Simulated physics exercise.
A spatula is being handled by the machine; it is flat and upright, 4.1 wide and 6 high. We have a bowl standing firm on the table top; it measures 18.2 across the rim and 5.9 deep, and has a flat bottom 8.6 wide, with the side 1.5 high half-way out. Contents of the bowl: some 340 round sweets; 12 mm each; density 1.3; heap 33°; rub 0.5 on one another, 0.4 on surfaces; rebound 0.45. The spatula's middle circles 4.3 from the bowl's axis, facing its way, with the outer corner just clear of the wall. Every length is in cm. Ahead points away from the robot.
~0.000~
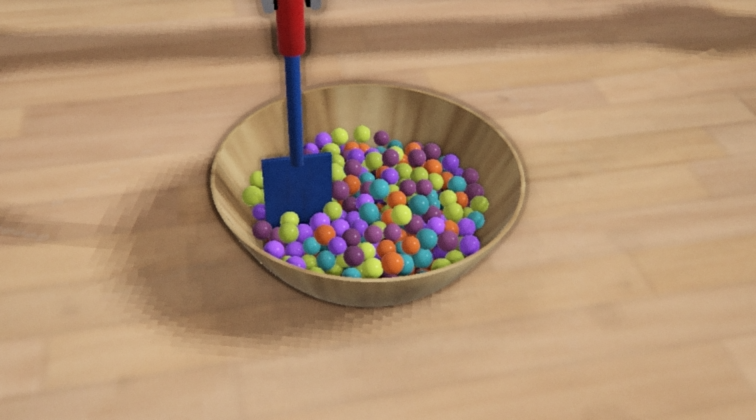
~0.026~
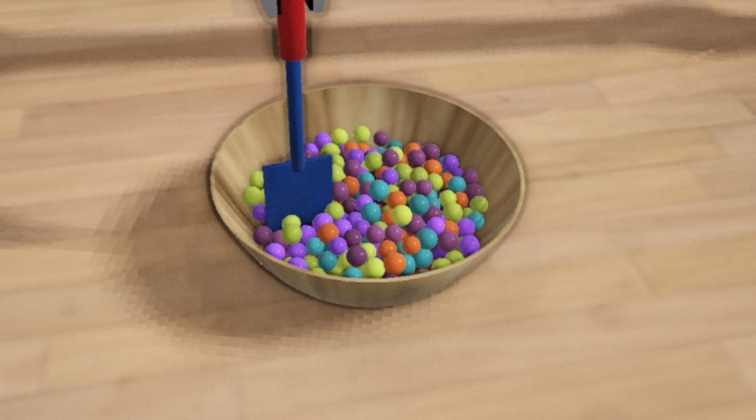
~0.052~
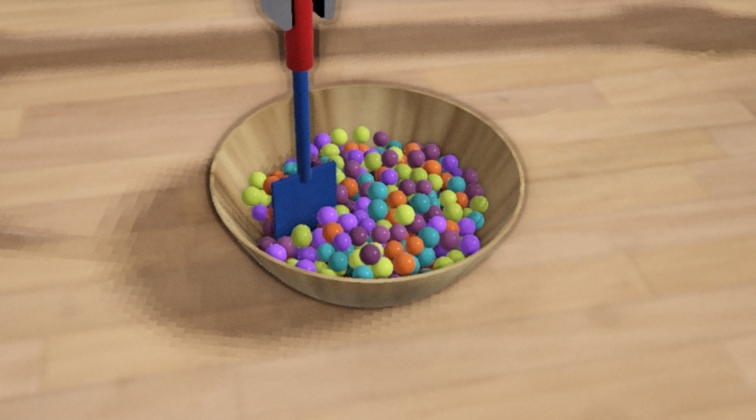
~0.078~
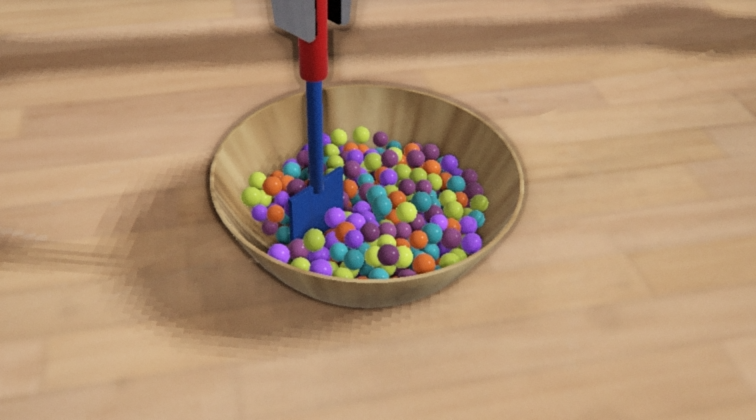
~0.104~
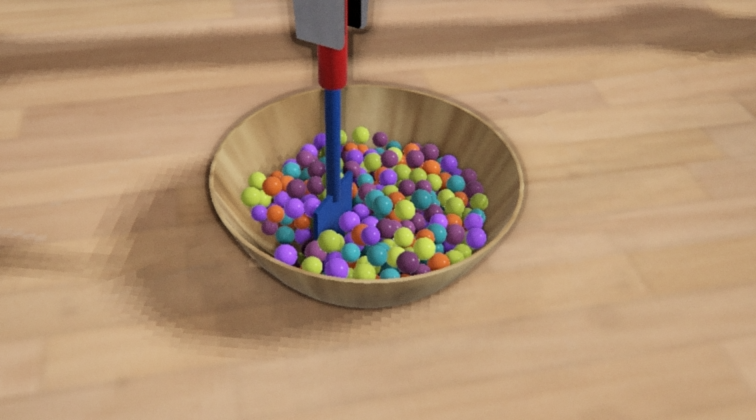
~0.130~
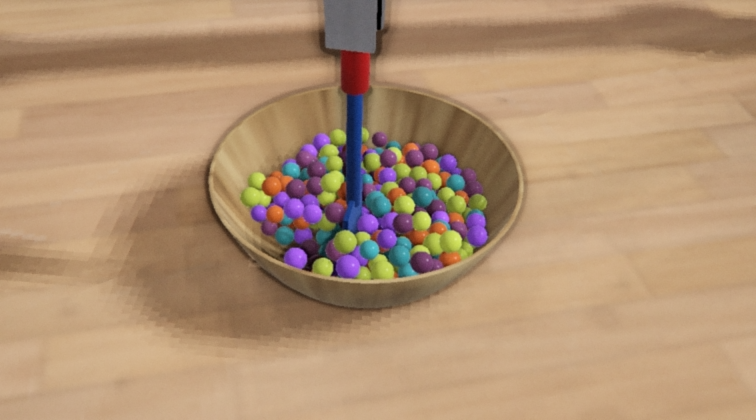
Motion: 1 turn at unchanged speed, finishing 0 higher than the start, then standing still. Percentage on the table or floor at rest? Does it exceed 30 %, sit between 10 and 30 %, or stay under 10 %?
It sits between 10 and 30 %.
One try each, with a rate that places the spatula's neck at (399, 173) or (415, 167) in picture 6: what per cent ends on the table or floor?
About 40 % for one try and about 45 % for the other, in order.
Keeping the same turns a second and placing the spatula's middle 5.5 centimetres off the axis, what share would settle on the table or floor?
It would come to about 20 per cent.
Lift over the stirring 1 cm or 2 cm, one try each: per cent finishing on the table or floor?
Near 20 in a hundred, then 15 in a hundred.
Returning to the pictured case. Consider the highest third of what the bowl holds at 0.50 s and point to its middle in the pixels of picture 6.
Near (281, 149).
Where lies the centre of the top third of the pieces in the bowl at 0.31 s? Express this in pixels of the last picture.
Near (438, 146).
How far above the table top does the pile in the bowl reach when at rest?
About 6.5 centimetres.
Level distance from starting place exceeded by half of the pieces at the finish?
Reading: Around 8 cm.
After 0.31 s, 179° round, highest piece 9 above the table; 328 in the bowl, 1 on the table or floor, 14 in flight or on the tool.
After 0.50 s, 292° round, highest piece 9 above the table; 302 in the bowl, 30 on the table or floor, 11 in flight or on the tool.
After 0.79 s, 0° round, highest piece 7 above the table; 274 in the bowl, 67 on the table or floor, 2 in flight or on the tool.
After 1.49 s, 0° round, highest piece 6 above the table; 273 in the bowl, 70 on the table or floor.
At rest, 273 in the bowl, 70 on the table or floor. That is 20 % on the table or floor.
